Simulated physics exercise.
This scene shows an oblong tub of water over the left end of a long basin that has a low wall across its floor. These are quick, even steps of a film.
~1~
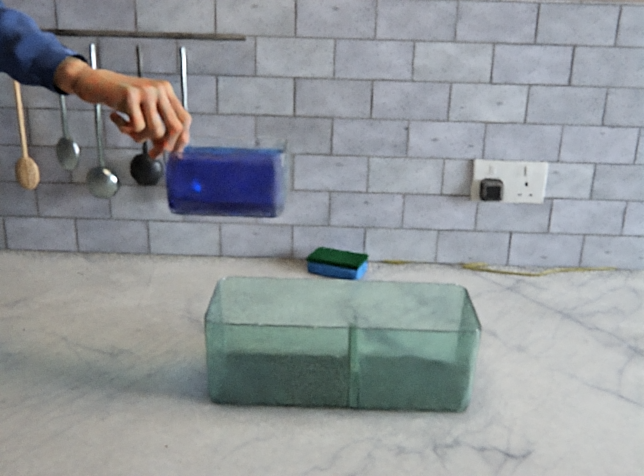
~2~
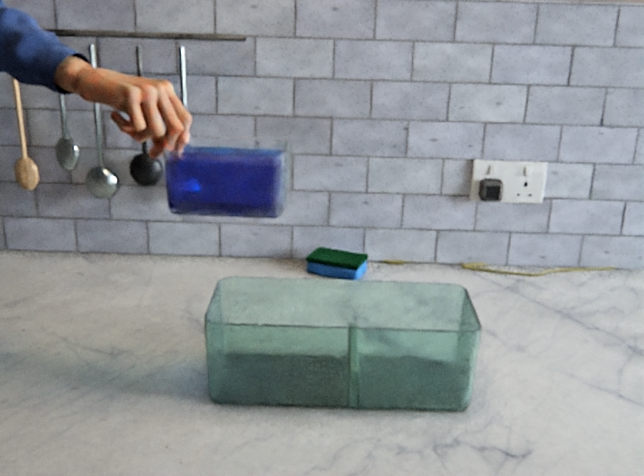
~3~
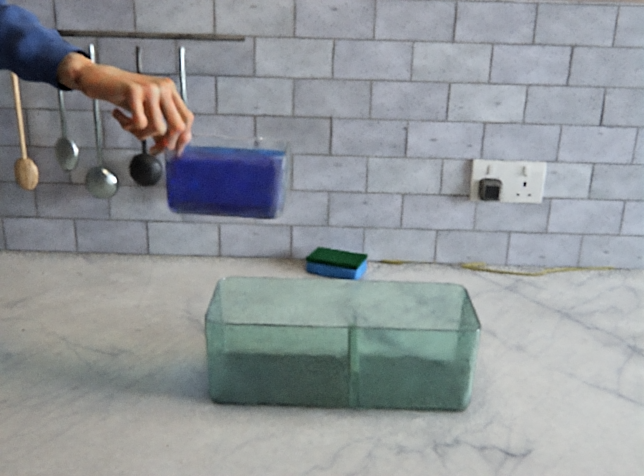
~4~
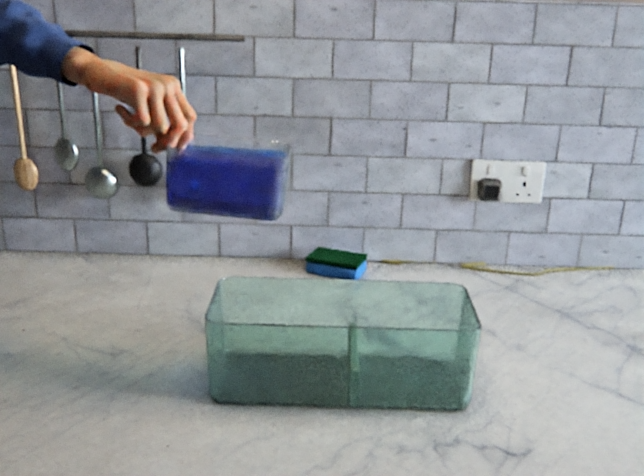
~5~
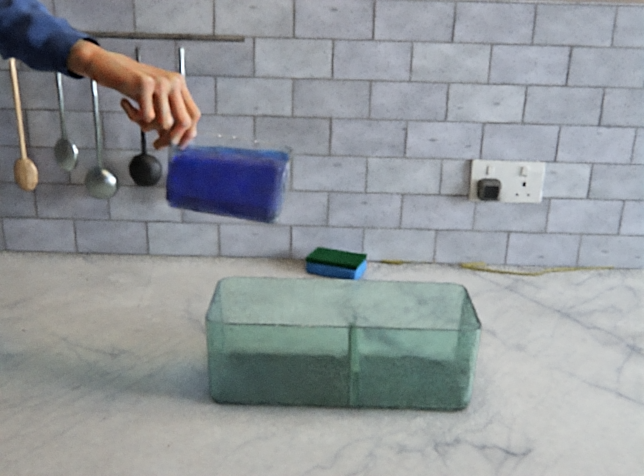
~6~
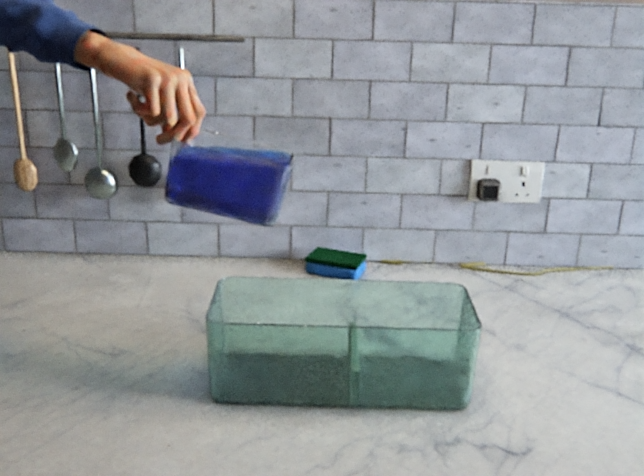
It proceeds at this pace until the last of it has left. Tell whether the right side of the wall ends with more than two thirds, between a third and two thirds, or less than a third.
The right side ends with between a third and two thirds.
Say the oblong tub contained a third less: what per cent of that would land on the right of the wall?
5 %.
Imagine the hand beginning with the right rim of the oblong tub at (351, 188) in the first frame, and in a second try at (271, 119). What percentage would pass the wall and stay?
First try: 80 percent; second try: 30 percent.
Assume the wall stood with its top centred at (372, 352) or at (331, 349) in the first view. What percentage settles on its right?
My guess is some 10 percent the first time and some 65 percent the second.
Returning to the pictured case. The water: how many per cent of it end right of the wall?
Share approx. 45 %.
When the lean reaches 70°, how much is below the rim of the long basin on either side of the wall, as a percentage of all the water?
The left part holds 5 percent and the right part 5 percent.
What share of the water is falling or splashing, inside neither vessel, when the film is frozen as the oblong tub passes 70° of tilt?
It's close to 40 percent.
A moment on, the oblong tub is tipped part way and 47 per cent is still to pour, 7 is left of the wall and 7 right of it.
Next, the oblong tub is tipped right over and 8 per cent is still to pour, 40 is left of the wall and 43 right of it.
Then the oblong tub is tipped right over and 0 per cent is still to pour, 52 is left of the wall and 44 right of it.
Later the oblong tub is tipped right over and 0 per cent is still to pour, 53 is left of the wall and 44 right of it.
Finally, 53 per cent lies left of the wall, 44 right of it and 2 outside.
